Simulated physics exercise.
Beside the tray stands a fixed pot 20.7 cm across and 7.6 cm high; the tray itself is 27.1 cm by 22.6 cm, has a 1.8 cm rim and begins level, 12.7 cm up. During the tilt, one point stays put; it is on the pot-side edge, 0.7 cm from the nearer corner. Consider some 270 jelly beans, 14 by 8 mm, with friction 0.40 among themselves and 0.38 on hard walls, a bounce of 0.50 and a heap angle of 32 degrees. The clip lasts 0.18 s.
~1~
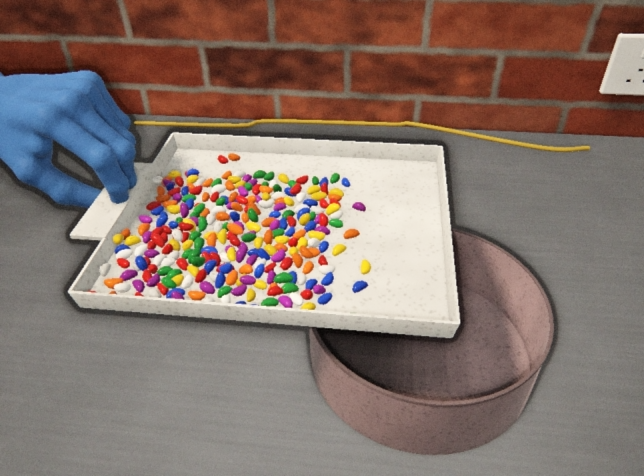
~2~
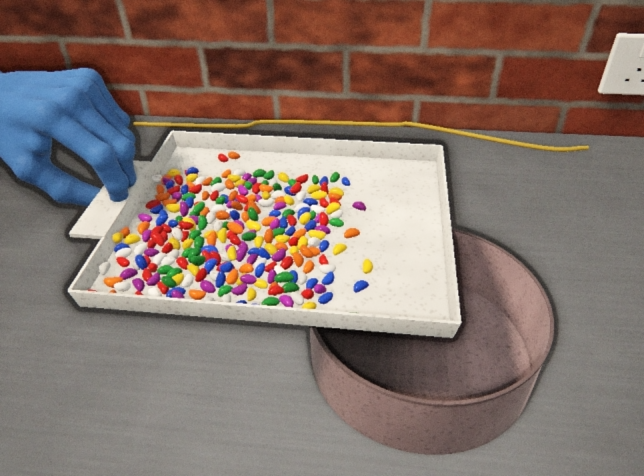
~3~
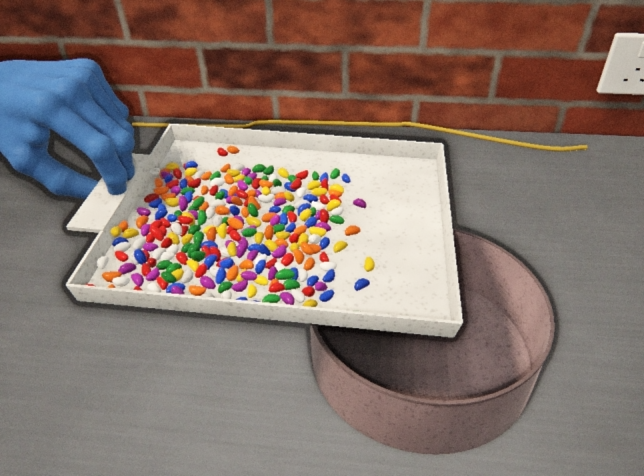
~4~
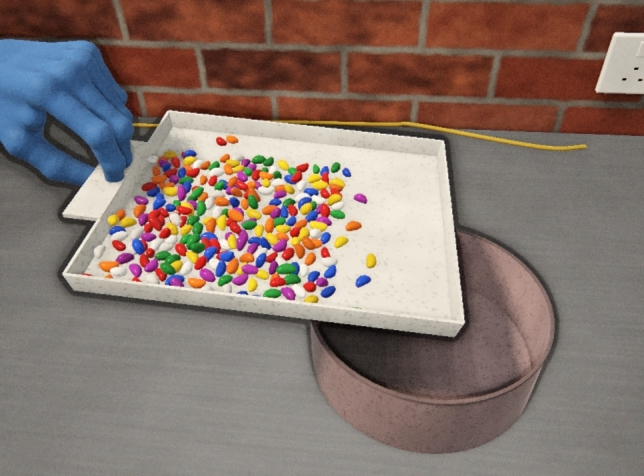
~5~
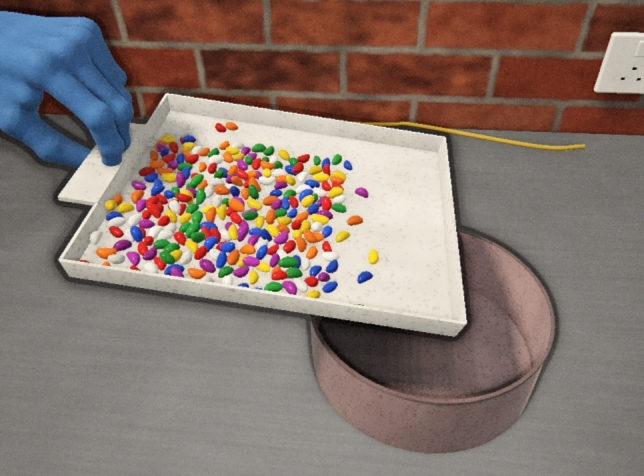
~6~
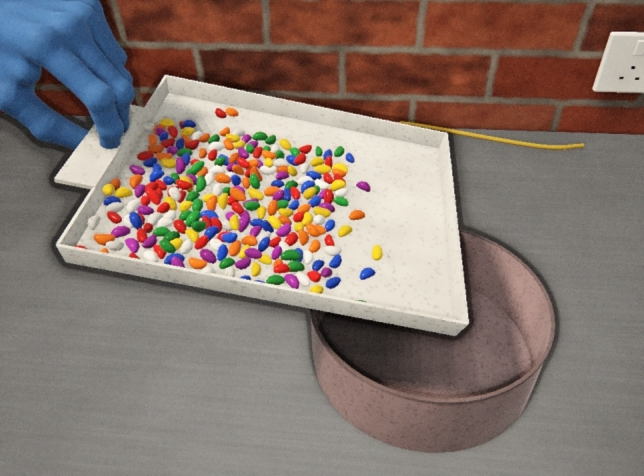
Blue-gloved hand gradually raising the left side of a white tray of colourful jelly beans beside a round pinkish pot.
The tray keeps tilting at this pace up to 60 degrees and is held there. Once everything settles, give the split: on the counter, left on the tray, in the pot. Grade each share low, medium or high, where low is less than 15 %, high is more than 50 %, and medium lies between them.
Shares - counter: Medium, tray: Medium, pot: Medium.
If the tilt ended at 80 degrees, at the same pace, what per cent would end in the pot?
In that case some 35 per cent.
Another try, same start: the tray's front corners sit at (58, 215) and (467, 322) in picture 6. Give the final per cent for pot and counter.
Pot 20 % / counter 55 %.
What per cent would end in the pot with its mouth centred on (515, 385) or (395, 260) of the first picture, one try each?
I'd say some 65 per cent for the first and some 0 per cent for the second.
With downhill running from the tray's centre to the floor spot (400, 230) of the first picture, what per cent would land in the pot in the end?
I'd say close to 45 %.
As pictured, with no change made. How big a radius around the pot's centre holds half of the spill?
I'd say close to 22 centimetres.
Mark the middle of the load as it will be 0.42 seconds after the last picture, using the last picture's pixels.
Load centre: About (407, 200) px.
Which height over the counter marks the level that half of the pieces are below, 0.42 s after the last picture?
Height: Around 20 cm.
Then, 0.25 s after the last picture, tilt 36 degrees; the tray holds 100 %, the pot 0 %.
Then, 0.42 s after the last picture, tilt 52 degrees; the tray holds 100 %, the pot 0 %.
Then, 0.71 s after the last picture, tilt 60 degrees; the tray holds 40 %, the pot 20 %.
In the end, counter 40 %, tray 30 %, pot 30 %.
